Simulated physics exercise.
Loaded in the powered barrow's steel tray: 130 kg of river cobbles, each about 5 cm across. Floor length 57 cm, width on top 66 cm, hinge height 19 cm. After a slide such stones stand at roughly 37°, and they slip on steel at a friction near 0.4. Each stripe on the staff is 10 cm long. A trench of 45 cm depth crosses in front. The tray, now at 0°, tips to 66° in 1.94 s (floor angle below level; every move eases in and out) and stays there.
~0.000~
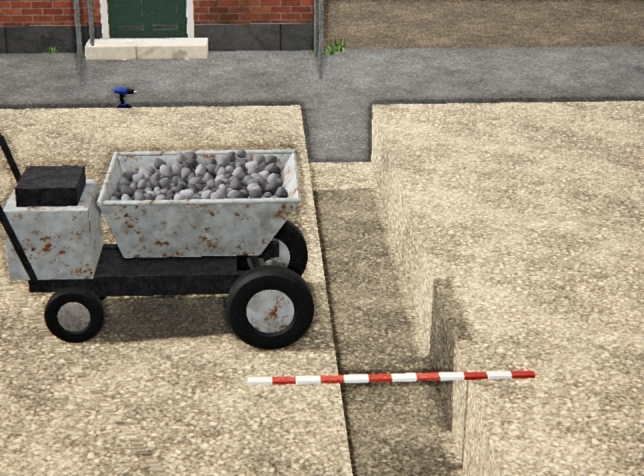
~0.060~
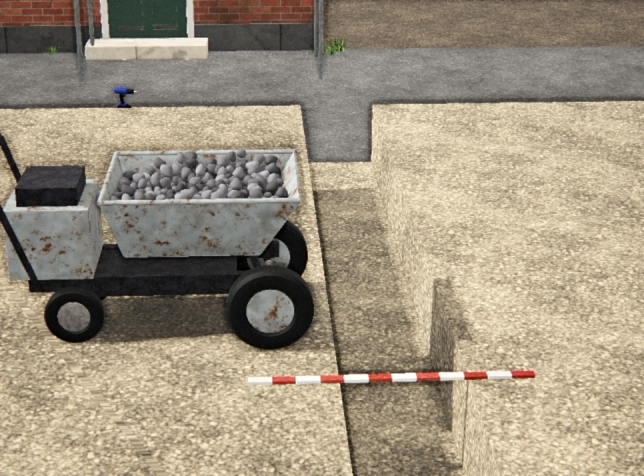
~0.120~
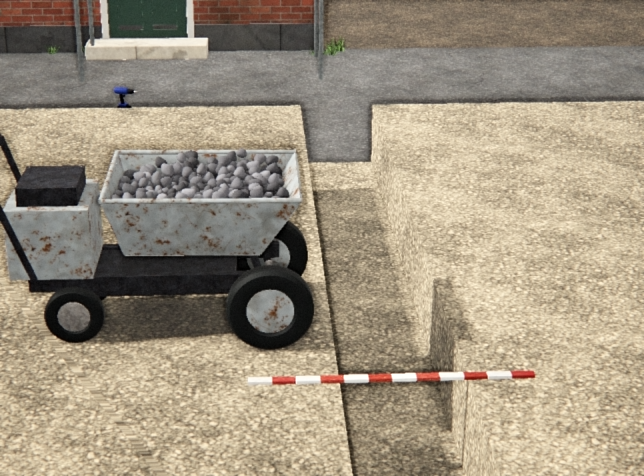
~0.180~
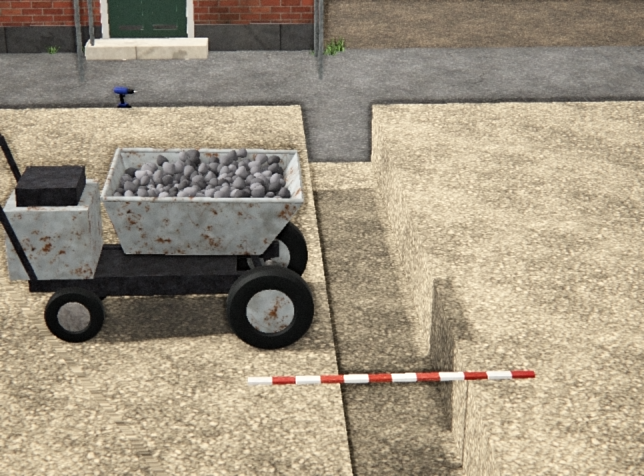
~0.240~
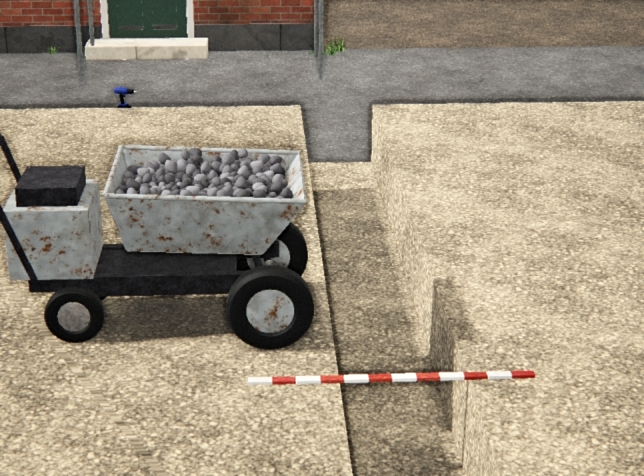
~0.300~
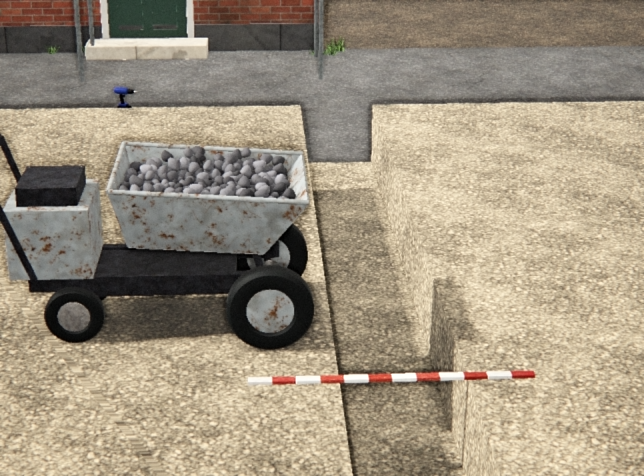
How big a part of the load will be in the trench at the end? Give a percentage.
Roughly 81 per cent ends in the trench.
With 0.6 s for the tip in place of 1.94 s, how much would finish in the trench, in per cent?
Then about 55 per cent.
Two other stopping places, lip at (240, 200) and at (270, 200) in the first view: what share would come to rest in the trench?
First some 85, then 85 per cent.
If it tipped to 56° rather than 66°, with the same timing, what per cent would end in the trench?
It would be near 45 per cent.
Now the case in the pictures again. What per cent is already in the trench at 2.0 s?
About 30 per cent by then.
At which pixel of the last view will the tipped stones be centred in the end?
Around (408, 388).
After 1.5 s the floor is at 56°; 100 % in the tray; the foremost stones are at (382, 242).
After 2.0 s the floor is at 66°; 68 % in the tray, 30 % in the trench, 2 % past the trench; the foremost stones are at (468, 315).
After 2.4 s the floor is at 66°; 41 % in the tray, 51 % in the trench, 7 % past the trench; the foremost stones are at (523, 316).
After 4.3 s the floor is at 66°; 12 % in the tray, 81 % in the trench, 8 % past the trench; the foremost stones are at (554, 327).
